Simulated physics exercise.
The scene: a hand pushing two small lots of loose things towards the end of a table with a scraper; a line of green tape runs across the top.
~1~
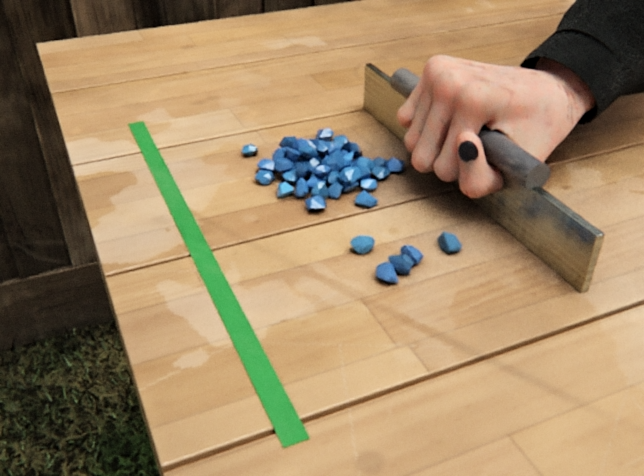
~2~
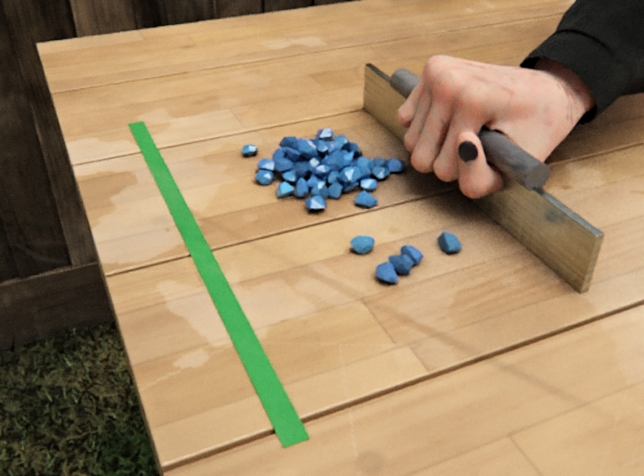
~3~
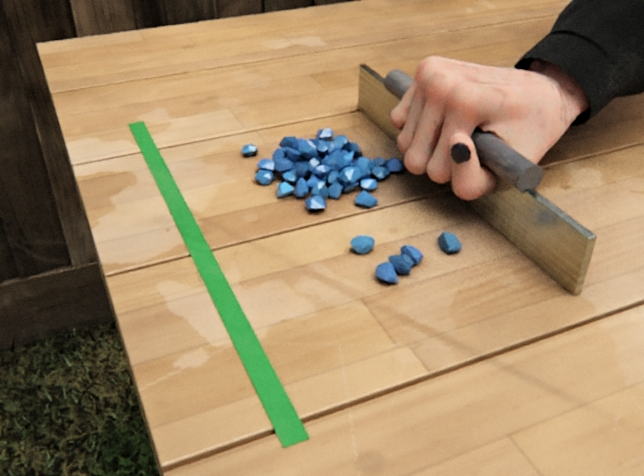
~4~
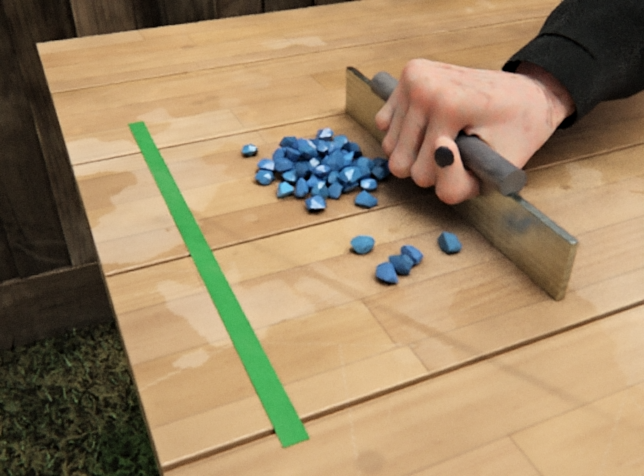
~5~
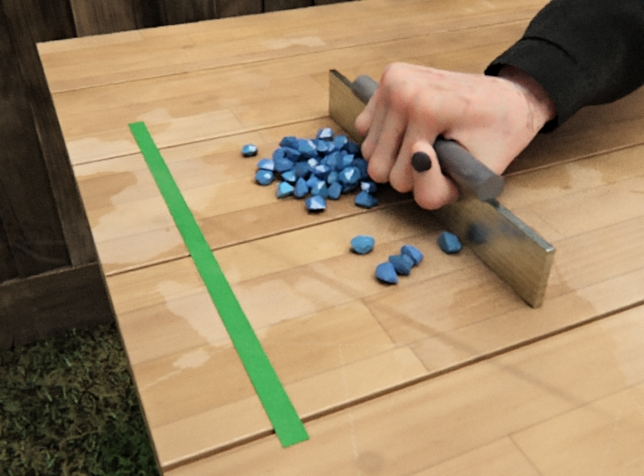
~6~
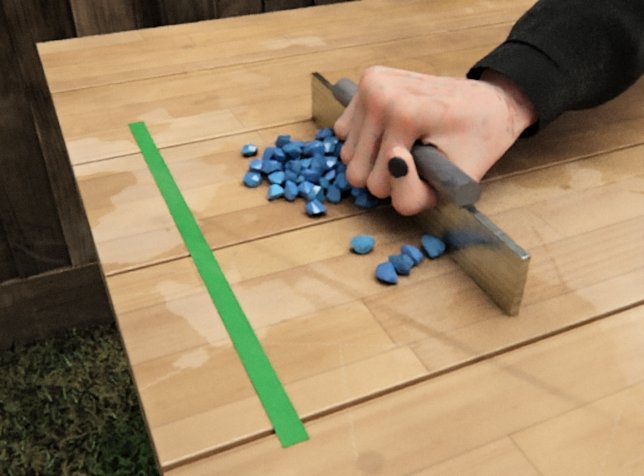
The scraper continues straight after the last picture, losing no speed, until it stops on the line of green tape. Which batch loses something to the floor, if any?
In order: The nearer batch is left whole; the farther batch is left missing some.
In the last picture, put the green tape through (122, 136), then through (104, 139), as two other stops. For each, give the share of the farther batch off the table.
First try 50 in a hundred, second try 80 in a hundred.
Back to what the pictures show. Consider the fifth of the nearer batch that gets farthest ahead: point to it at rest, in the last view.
Near (206, 332).
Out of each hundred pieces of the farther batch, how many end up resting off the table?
About 20 per cent of it.
Then, 0.40 s after the last picture, scraper still moving, near (287, 167); nearer batch all on the table, its front near (324, 310); farther batch all on the table, its front near (160, 194).
Then, 0.82 s after the last picture, scraper stopped at the green tape; nearer batch all on the table, its front near (185, 319); farther batch a small part over the edge.
Then, 1.10 s after the last picture, scraper stopped at the green tape; nearer batch all on the table, its front near (185, 319); farther batch about a quarter over the edge.
At rest, scraper stopped at the green tape; nearer batch all on the table, its front near (185, 319); farther batch about a quarter over the edge.
